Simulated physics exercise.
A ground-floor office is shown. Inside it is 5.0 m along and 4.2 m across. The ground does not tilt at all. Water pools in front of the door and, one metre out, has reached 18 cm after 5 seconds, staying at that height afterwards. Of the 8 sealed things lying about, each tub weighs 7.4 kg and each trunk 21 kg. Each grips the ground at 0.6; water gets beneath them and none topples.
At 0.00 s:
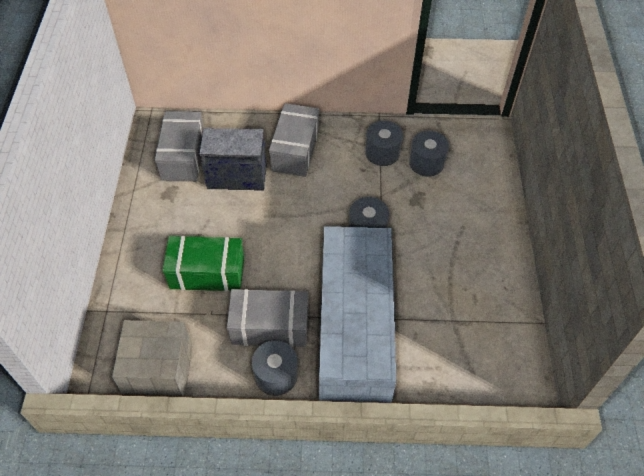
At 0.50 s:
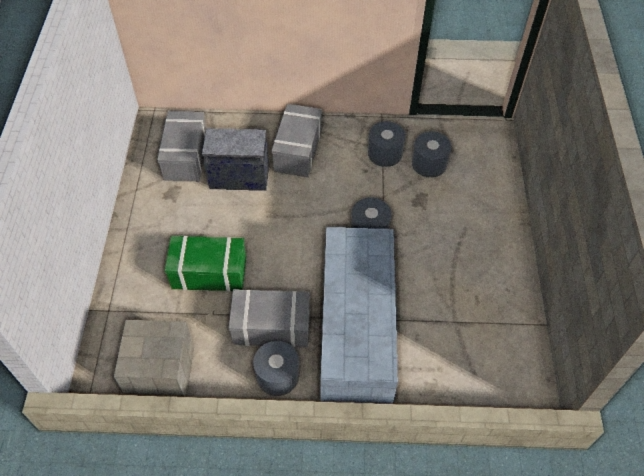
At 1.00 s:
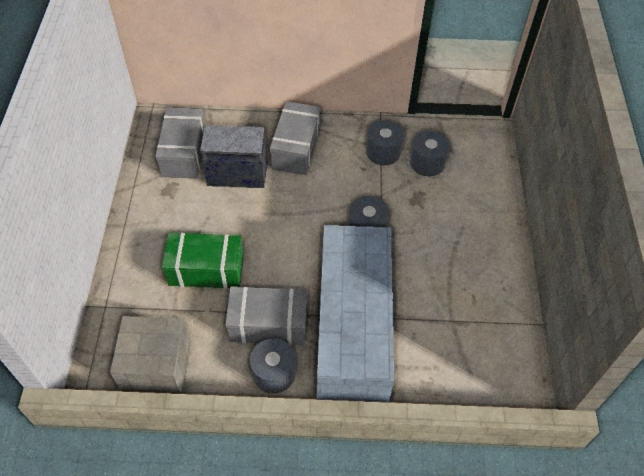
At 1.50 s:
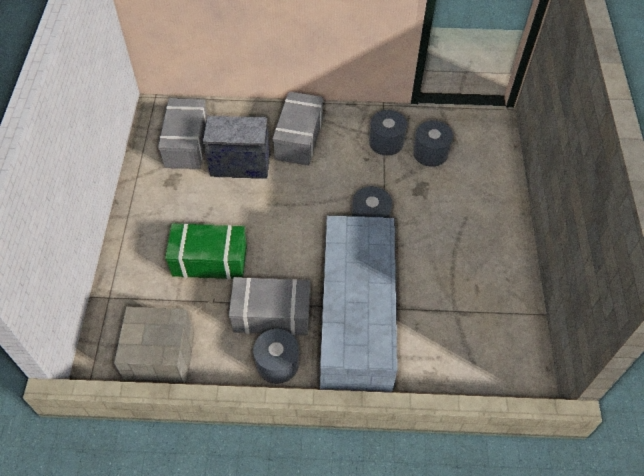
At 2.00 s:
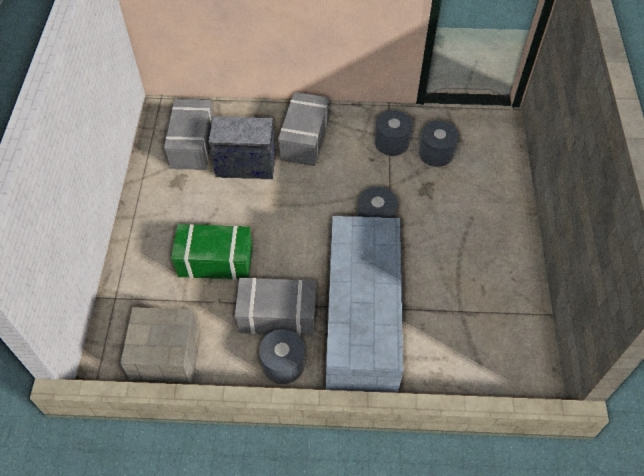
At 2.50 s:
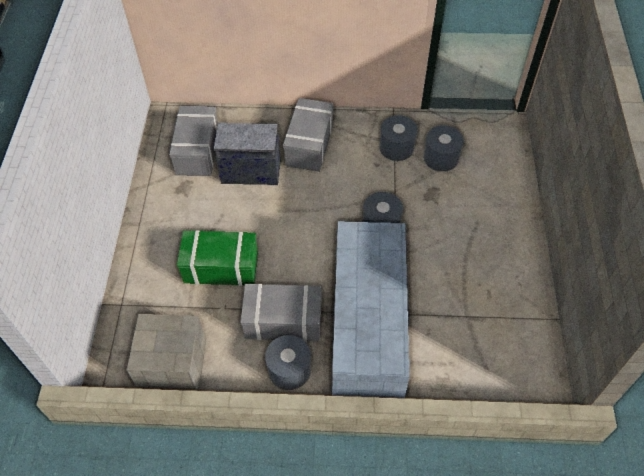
A long pale blue block sat in a walled room among grey boxes, dark round drums and a green trunk with white straps, and nothing inside moved while the view shifted slightly.
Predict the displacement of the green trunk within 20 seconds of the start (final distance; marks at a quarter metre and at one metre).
I'd say it gets moved somewhat.
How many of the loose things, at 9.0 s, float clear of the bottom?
Total: 1.
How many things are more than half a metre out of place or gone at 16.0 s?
The number comes to 2.
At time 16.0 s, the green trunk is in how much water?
The depth there is around 6 cm.
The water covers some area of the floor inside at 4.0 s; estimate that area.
Roughly 2.0 m2.
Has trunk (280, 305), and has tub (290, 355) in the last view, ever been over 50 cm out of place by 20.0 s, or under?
In that order: Within and within.
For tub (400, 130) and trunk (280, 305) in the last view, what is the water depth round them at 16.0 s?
4 and 4 cm.
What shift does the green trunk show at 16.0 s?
Shift: About 20 cm.
After 4.0 s the green trunk is near (217, 249), 0.0 m from its start, aground; 0 afloat.
After 9.0 s the green trunk is near (217, 249), 0.0 m from its start, aground; 1 afloat.
After 16.0 s the green trunk is near (207, 261), 0.2 m from its start, afloat; 3 afloat.
After 20.0 s the green trunk is near (214, 290), 0.5 m from its start, afloat; 8 afloat.
